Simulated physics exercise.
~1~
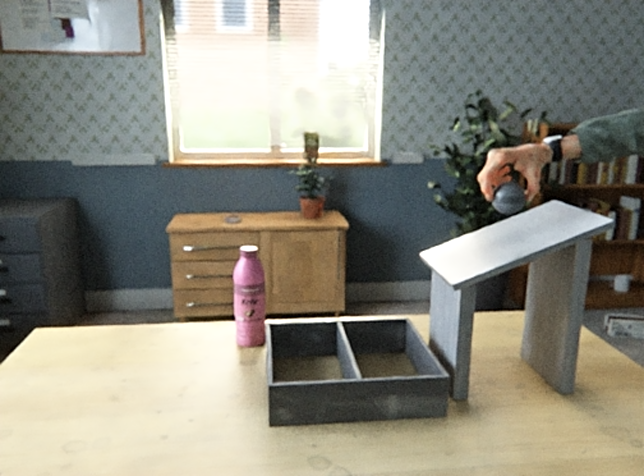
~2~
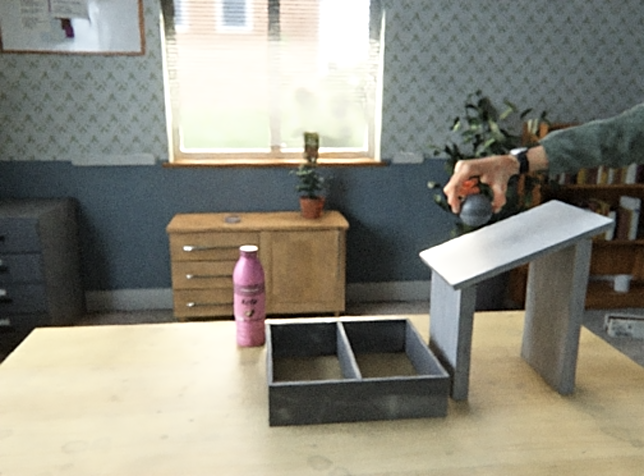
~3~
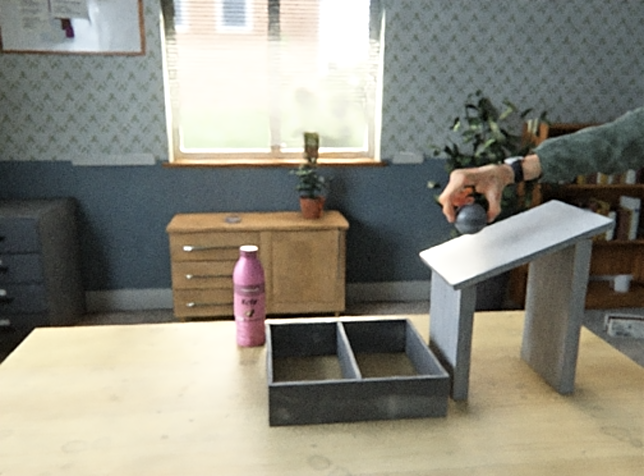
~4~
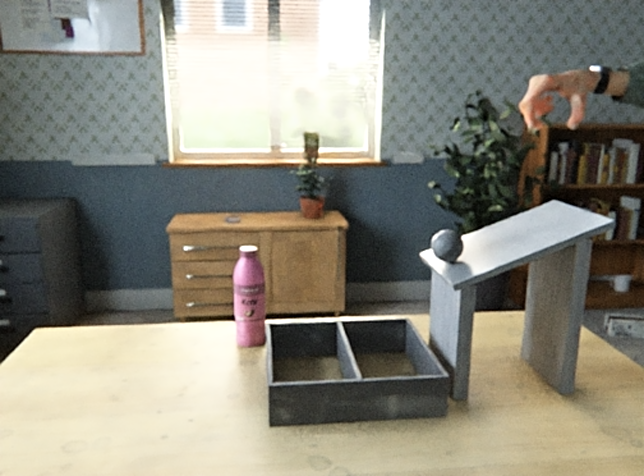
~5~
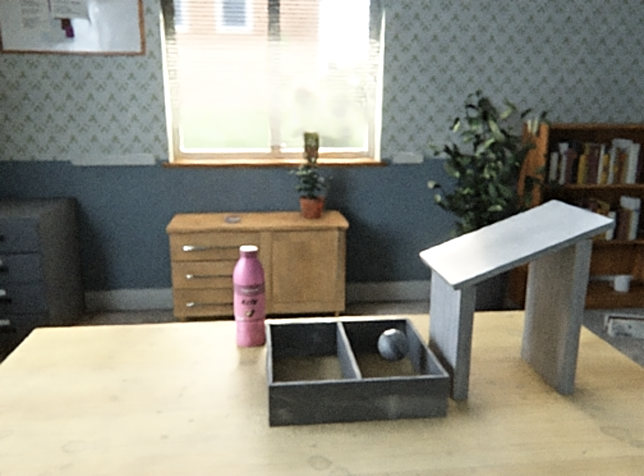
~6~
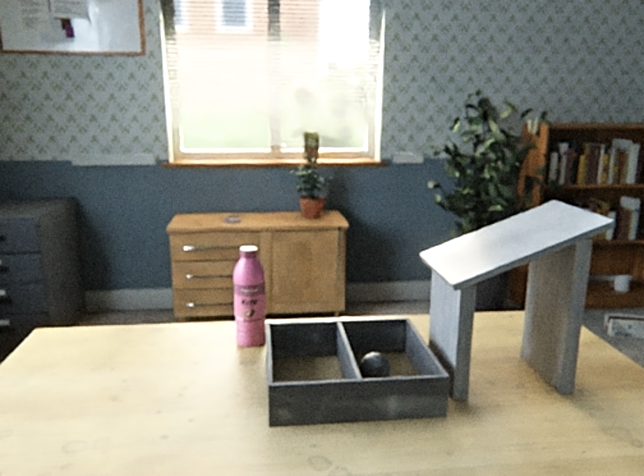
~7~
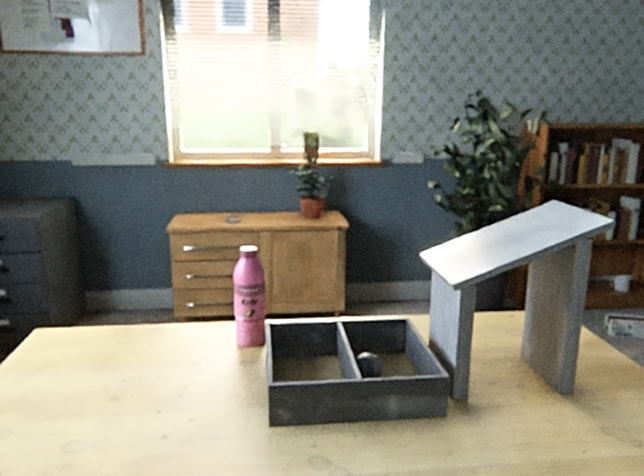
Room with a wooden table, a hand releasing a grey ball low on a ramp, the ball dropping into the tray's nearer bay.
